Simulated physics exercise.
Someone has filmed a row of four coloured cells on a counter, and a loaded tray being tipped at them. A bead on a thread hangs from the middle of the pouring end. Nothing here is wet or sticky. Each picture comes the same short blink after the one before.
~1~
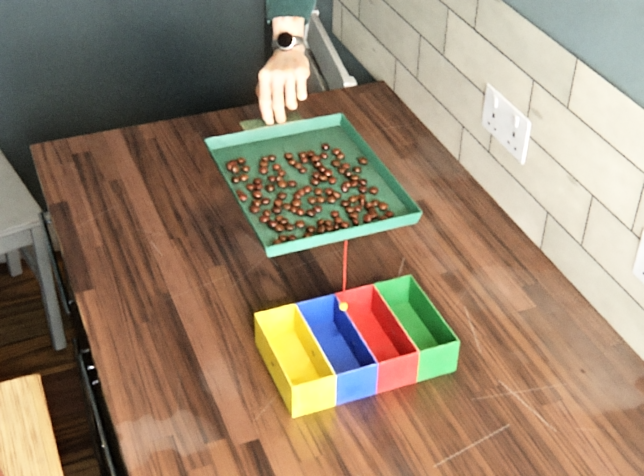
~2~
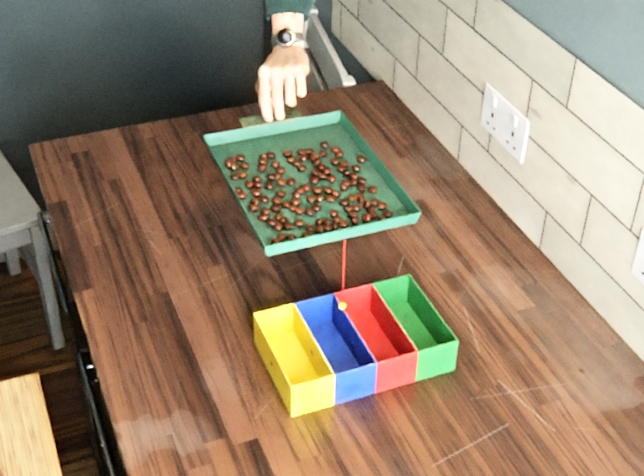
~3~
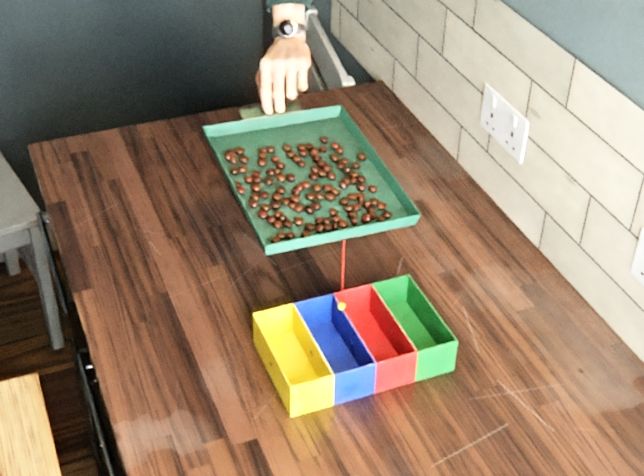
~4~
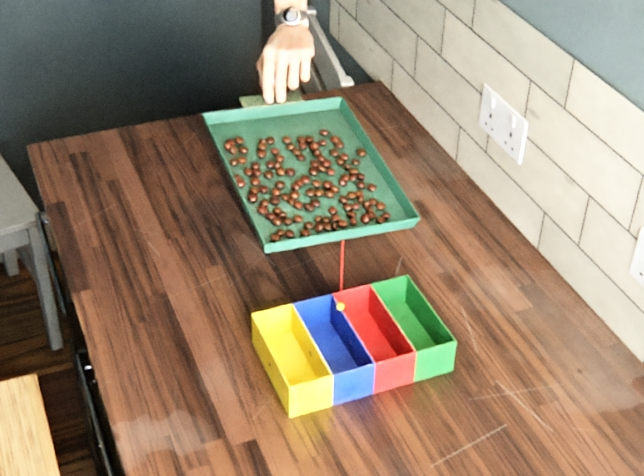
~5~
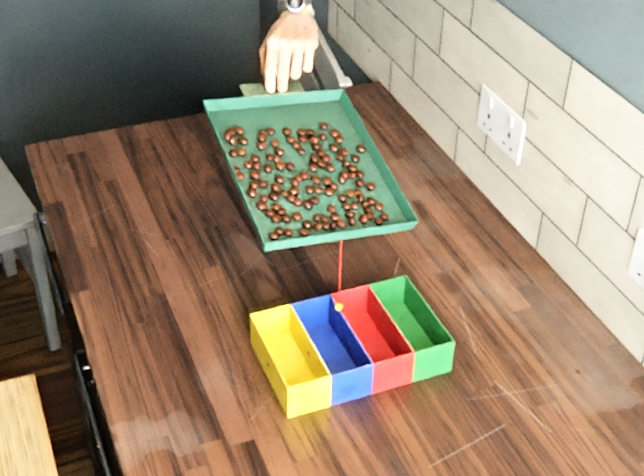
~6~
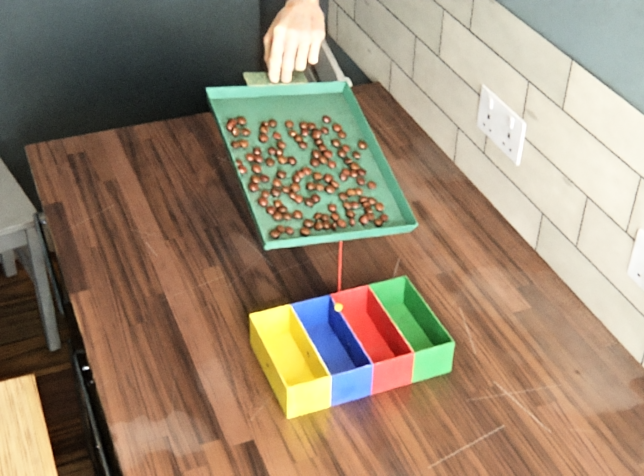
A hand lifts the far end of a green tray of brown pieces above coloured compartments.
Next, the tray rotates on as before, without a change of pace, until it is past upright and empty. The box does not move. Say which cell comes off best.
The green one ends fullest.
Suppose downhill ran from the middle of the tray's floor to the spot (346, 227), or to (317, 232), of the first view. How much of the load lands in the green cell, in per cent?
Roughly 30 per cent, and 0 per cent.
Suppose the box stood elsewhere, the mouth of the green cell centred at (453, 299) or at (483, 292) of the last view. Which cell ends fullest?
In turn: Red; the blue cell.
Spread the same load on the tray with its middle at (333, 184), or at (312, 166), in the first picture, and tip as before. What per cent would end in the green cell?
About 80 and 70 per cent.
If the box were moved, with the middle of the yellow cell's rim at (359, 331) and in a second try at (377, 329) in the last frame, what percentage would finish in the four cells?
The first gives 100 %, the second 100 %.
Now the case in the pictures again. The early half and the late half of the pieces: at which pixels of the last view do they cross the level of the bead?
First near (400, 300), later near (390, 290).
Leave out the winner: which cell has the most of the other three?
Next in line is the red one.
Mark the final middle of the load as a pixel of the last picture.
Roughly at (402, 334).
Soon, tray tipped steeply; nearly all on the tray; a stray few in the green cell; a stray few falling or outside the box.
A while on, tray tipped past a quarter turn; a small part on the tray; about half in the green cell; a small part in the red cell; about a quarter falling or outside the box.
Towards the end, tray tipped past a quarter turn; most in the green cell; about a quarter in the red cell; a stray few in the blue cell; a stray few falling or outside the box.
Finally, tray tipped past a quarter turn; most in the green cell; about a quarter in the red cell; a stray few in the blue cell; none in the yellow cell; a stray few outside the box.
